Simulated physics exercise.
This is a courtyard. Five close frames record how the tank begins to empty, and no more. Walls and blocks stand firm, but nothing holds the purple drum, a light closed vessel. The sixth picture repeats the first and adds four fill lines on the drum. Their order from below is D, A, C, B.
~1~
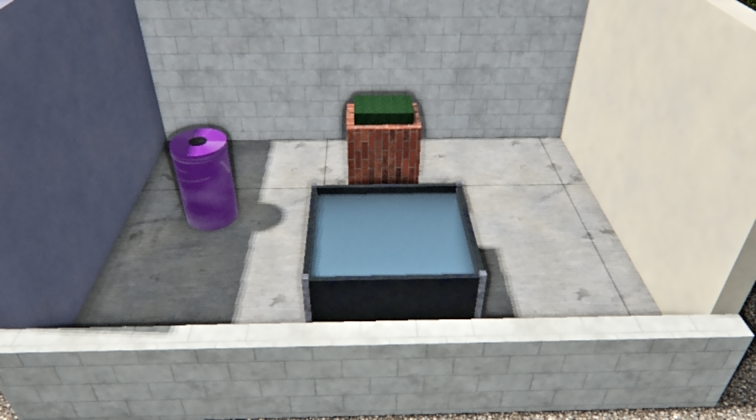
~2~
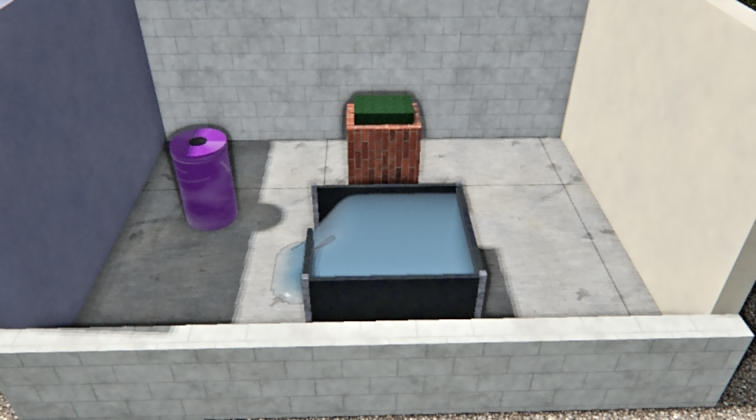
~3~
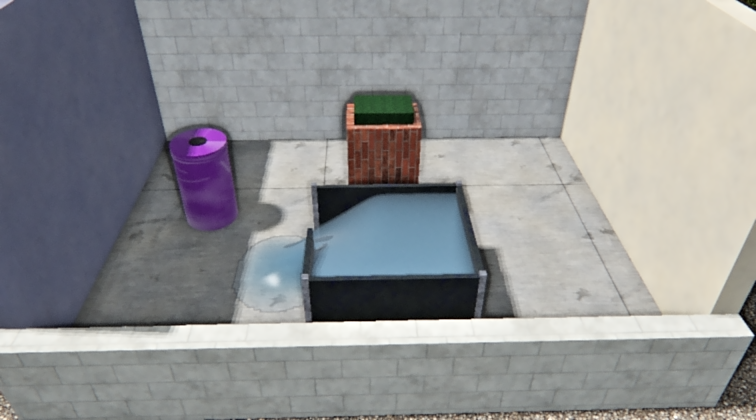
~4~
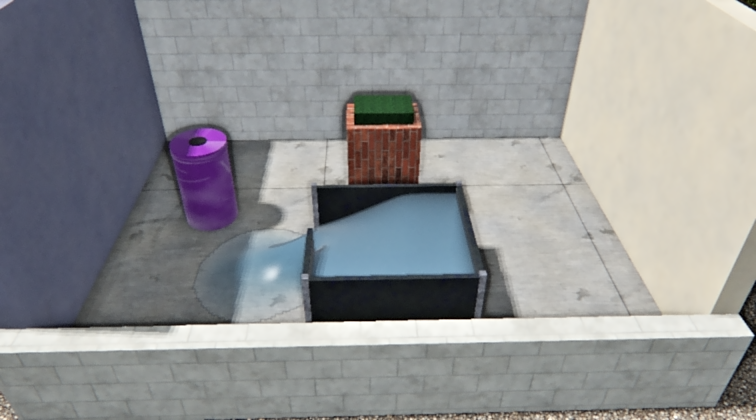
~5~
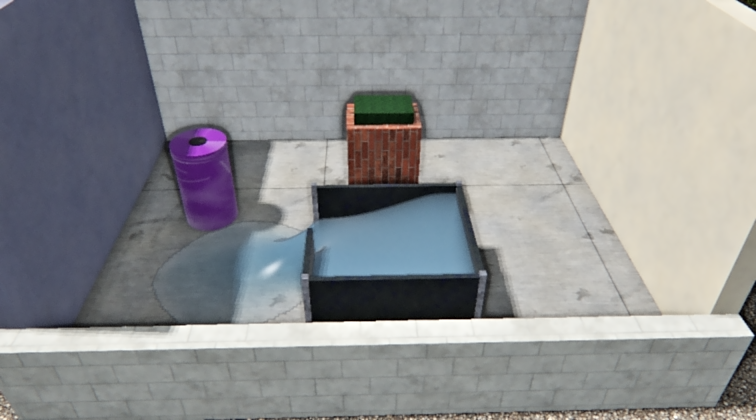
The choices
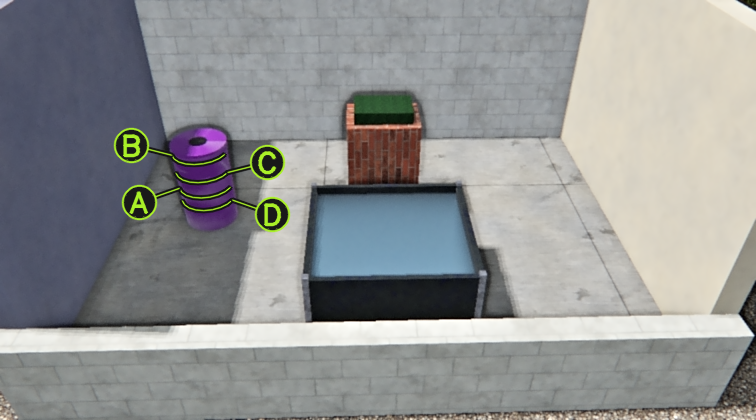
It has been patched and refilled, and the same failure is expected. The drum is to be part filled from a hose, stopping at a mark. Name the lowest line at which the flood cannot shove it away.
Go for D.
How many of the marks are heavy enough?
All four.
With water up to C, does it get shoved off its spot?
No, that is safe.
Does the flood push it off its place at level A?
No, that is safe.
On the marked copy, A at (201, 198); B at (194, 164); C at (198, 182); D at (203, 210); from the bottom up D, A, C, B.
If A is chosen, it does not move.
If B is chosen, it does not move.
If C is chosen, it does not move.
If D is chosen, it shifts by a finger or two and stays.
